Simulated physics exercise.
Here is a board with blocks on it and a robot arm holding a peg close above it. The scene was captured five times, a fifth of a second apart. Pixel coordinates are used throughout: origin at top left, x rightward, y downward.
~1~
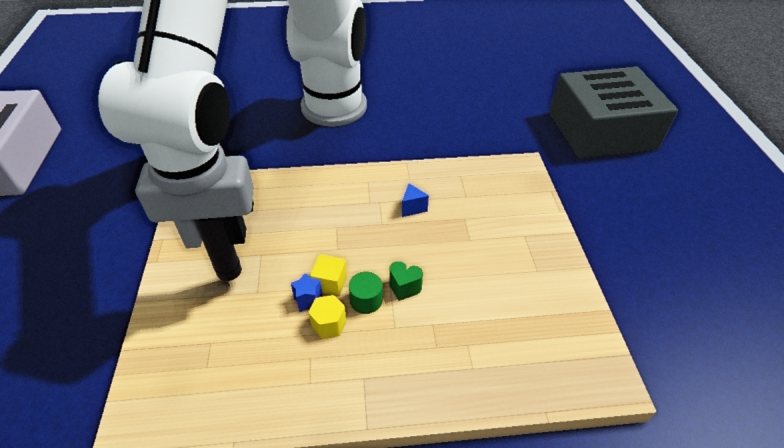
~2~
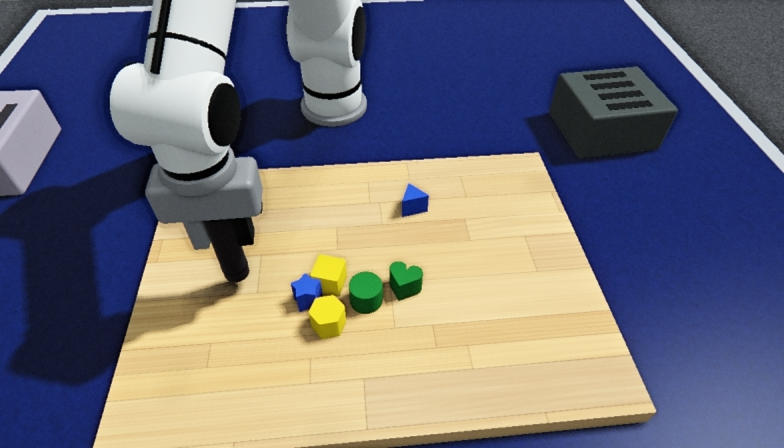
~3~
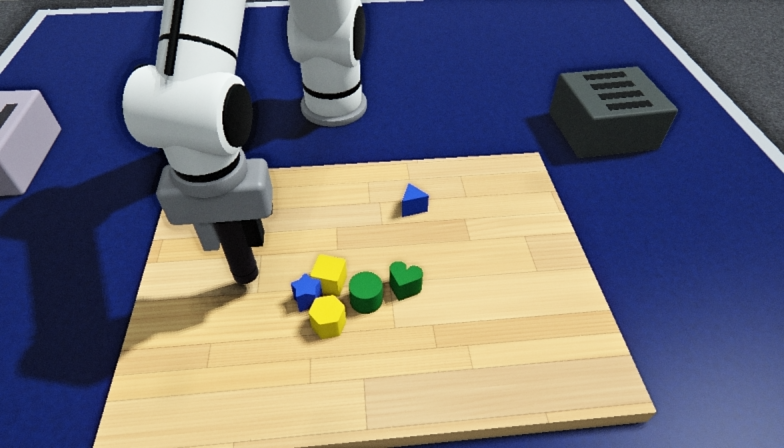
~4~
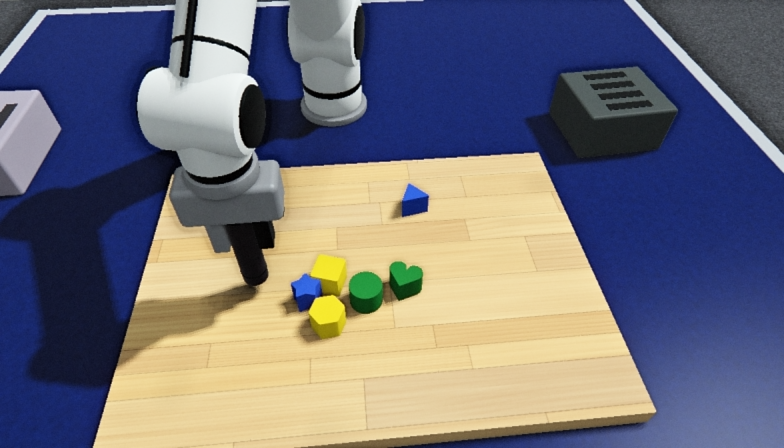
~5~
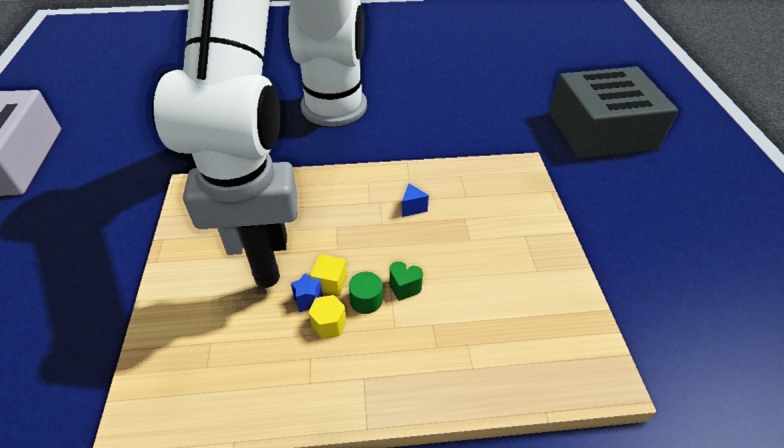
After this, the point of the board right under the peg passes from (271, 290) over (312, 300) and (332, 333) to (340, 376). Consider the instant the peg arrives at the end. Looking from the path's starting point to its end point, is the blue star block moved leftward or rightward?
Sideways shift: Left.
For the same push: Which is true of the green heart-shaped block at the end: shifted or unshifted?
Right where it was.
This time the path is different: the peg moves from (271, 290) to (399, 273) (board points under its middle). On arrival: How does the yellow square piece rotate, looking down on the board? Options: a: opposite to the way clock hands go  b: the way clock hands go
a
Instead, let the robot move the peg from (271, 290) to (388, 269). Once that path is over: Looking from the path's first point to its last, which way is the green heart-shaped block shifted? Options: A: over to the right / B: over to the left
Answer: A.
What follows on the original path. One third of the way, peg at (310, 289); blue star block at (330, 293), turned 20° anticlockwise; yellow hexagon at (338, 317), turned 25° clockwise; yellow square piece at (335, 267), turned 20° anticlockwise.
Two thirds of the way, peg at (330, 322); blue star block at (352, 304), turned 70° anticlockwise; yellow hexagon at (356, 329), turned 80° clockwise; yellow square piece at (337, 267), turned 30° anticlockwise; green cylinder at (373, 284).
At the end, peg at (339, 365); blue star block at (352, 304), turned 75° anticlockwise; yellow hexagon at (366, 341), turned 25° clockwise; yellow square piece at (337, 267), turned 30° anticlockwise; green cylinder at (373, 284); green heart-shaped block not moved.
